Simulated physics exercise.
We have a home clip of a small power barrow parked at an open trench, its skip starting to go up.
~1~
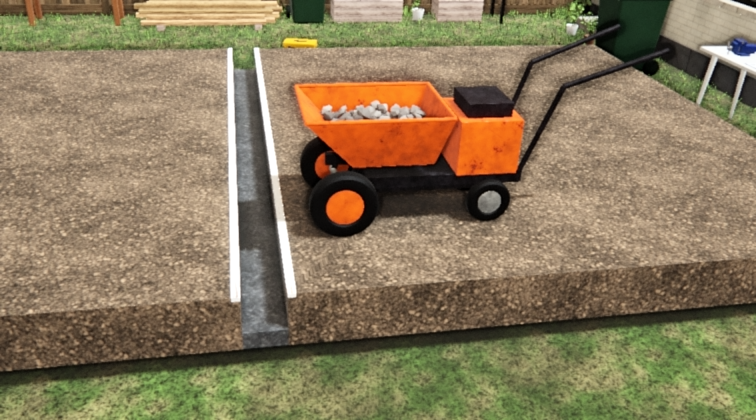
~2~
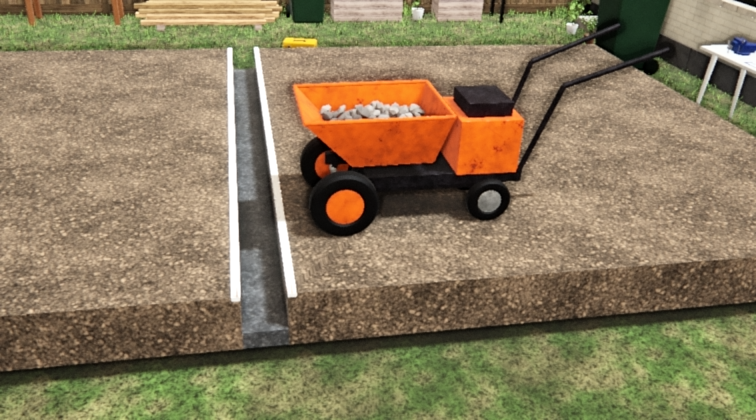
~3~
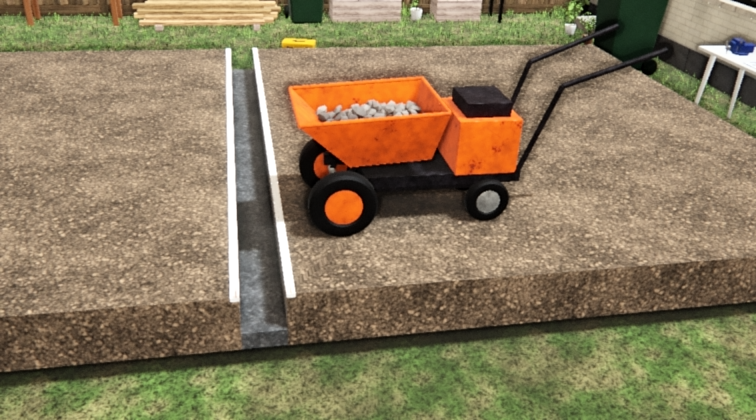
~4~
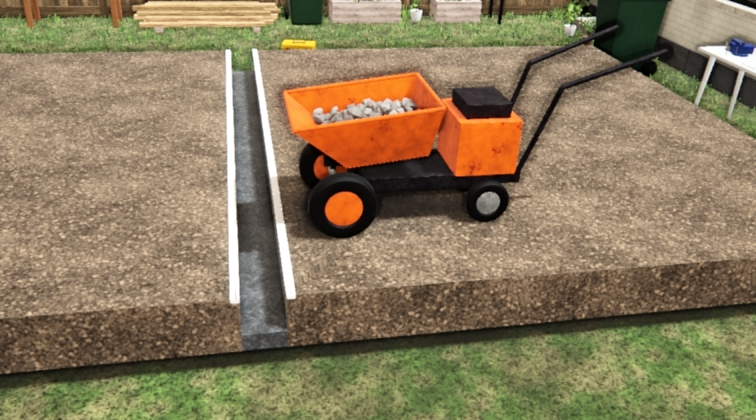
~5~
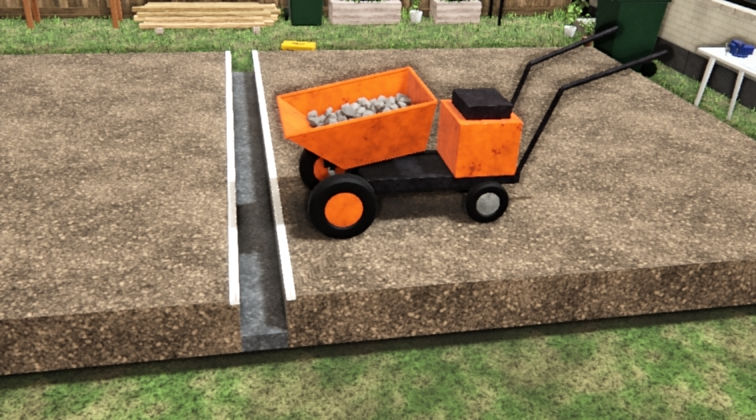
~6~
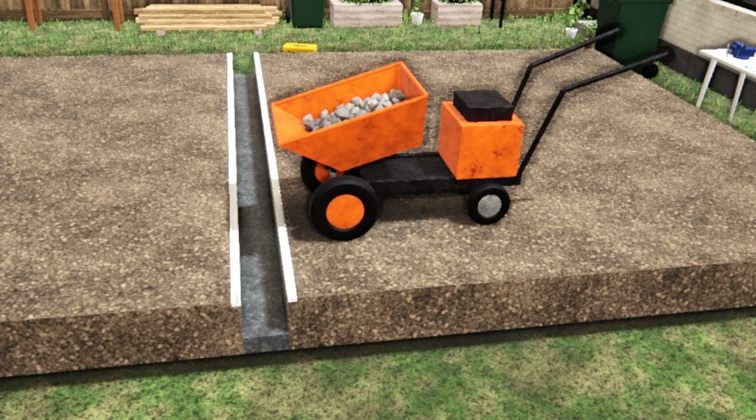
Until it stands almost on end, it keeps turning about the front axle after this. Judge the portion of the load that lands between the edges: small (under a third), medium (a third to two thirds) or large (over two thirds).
Small.
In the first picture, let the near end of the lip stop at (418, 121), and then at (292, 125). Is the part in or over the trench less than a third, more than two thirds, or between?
Less than a third, then under a third.
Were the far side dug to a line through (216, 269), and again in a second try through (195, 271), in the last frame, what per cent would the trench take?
Roughly 70 % first, 100 % second.
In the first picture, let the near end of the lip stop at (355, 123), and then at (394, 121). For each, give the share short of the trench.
The first gives 0 %, the second 50 %.
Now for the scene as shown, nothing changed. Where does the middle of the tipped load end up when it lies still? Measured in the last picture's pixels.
(212, 219).
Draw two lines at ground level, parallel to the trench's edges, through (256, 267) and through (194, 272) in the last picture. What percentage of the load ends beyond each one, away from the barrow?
Around 80 per cent for the first, and 30 per cent for the second.
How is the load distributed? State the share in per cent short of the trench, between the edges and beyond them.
Short about 0 %, between about 20 %, beyond about 65 %.
Just after the last frame, skip tipped steeply; every one in the skip.
A moment on, skip tipped right over; the larger part in the skip; just a few in or heaped over the trench; roughly a quarter beyond it.
Further on, skip tipped right over; roughly a quarter in the skip; about a tenth in or heaped over the trench; roughly two thirds beyond it.
When it is over, skip tipped right over; about a tenth in the skip; roughly a quarter in or heaped over the trench; roughly two thirds beyond it.
